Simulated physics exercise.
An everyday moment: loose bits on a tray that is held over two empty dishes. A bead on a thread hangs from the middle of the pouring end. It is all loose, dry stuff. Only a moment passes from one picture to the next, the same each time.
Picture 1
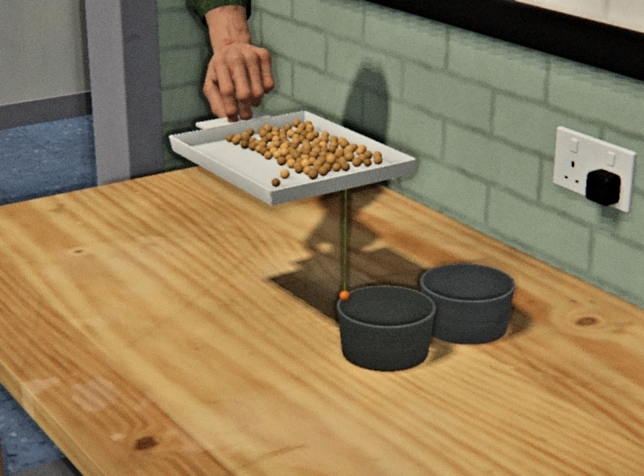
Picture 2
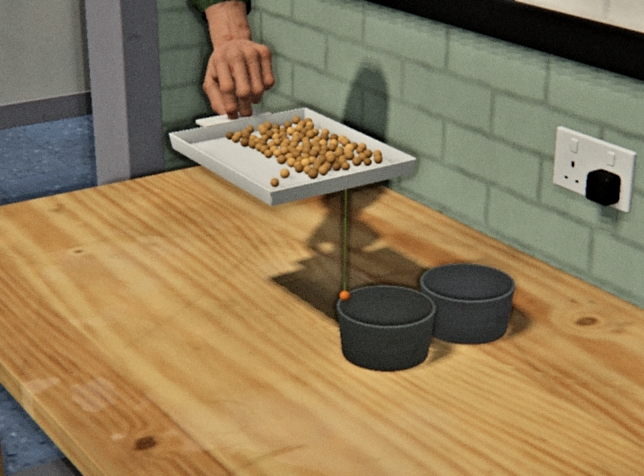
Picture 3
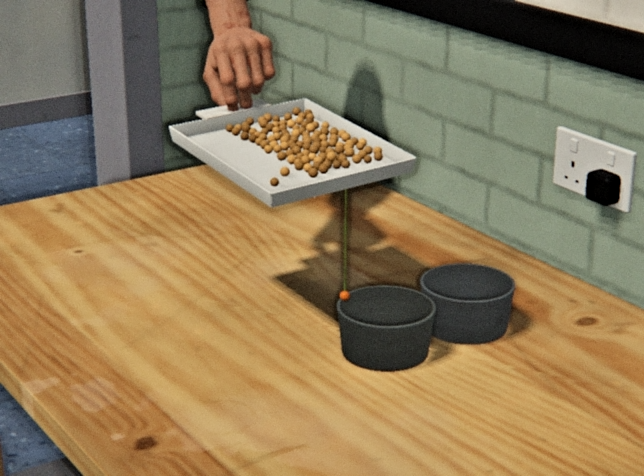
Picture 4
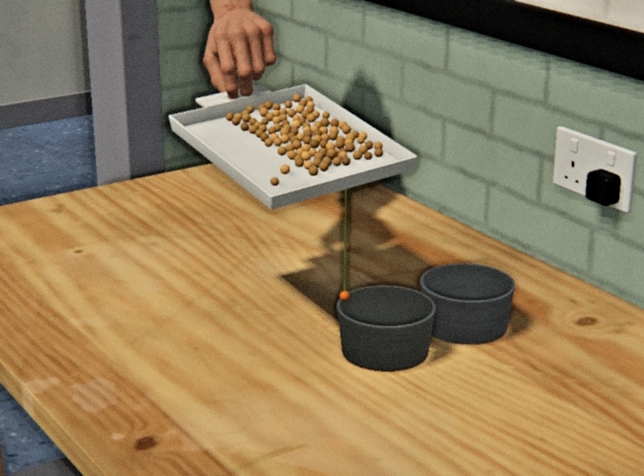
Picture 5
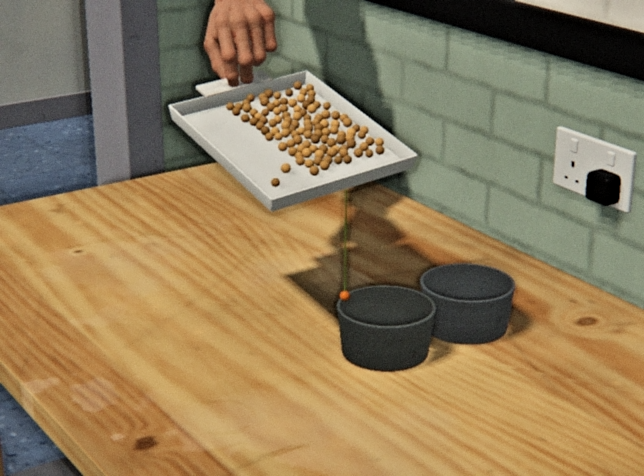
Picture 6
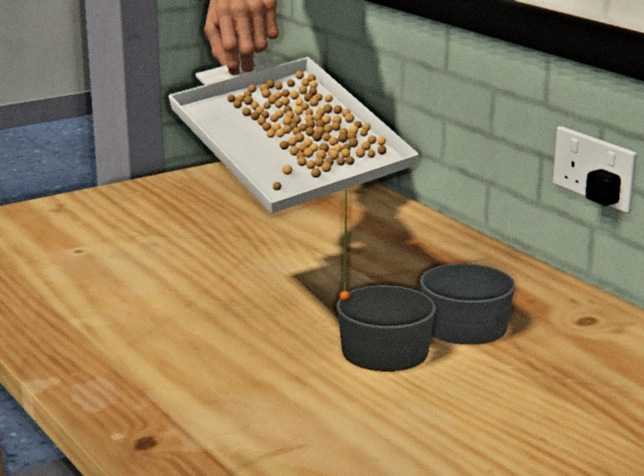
A hand tilted a white tray of small round wooden beads above two dark empty dishes, raising the back edge steadily, and the beads began shifting and spreading a little toward the lower front edge.
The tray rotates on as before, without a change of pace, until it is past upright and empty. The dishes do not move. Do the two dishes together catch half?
The two hold under half of the load.
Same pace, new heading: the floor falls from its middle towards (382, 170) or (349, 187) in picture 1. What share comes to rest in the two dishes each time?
About 70 and 40 per cent.
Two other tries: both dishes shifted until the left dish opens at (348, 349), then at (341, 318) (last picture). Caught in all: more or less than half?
First below a half, then the smaller part.
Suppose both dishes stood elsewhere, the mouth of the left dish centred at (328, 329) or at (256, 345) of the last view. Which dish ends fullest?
One: The left-hand dish. Two: The dish on the left.
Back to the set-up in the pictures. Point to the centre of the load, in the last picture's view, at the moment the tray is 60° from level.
Near (312, 176).
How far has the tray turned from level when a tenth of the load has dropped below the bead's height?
At about 80°.
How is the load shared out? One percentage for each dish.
About: Left dish 0, right dish 0 per cent.
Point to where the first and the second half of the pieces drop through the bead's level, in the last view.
First near (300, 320), later near (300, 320).
Soon, tray tipped steeply; nearly all on the tray; a stray few outside both; a stray few in the air.
A while on, tray tipped right over; about half on the tray; about a quarter outside both; about a third in the air.
Towards the end, tray tipped past a quarter turn; all outside both.
Finally, tray tipped past a quarter turn; none in the left dish; none in the right dish; all outside both.
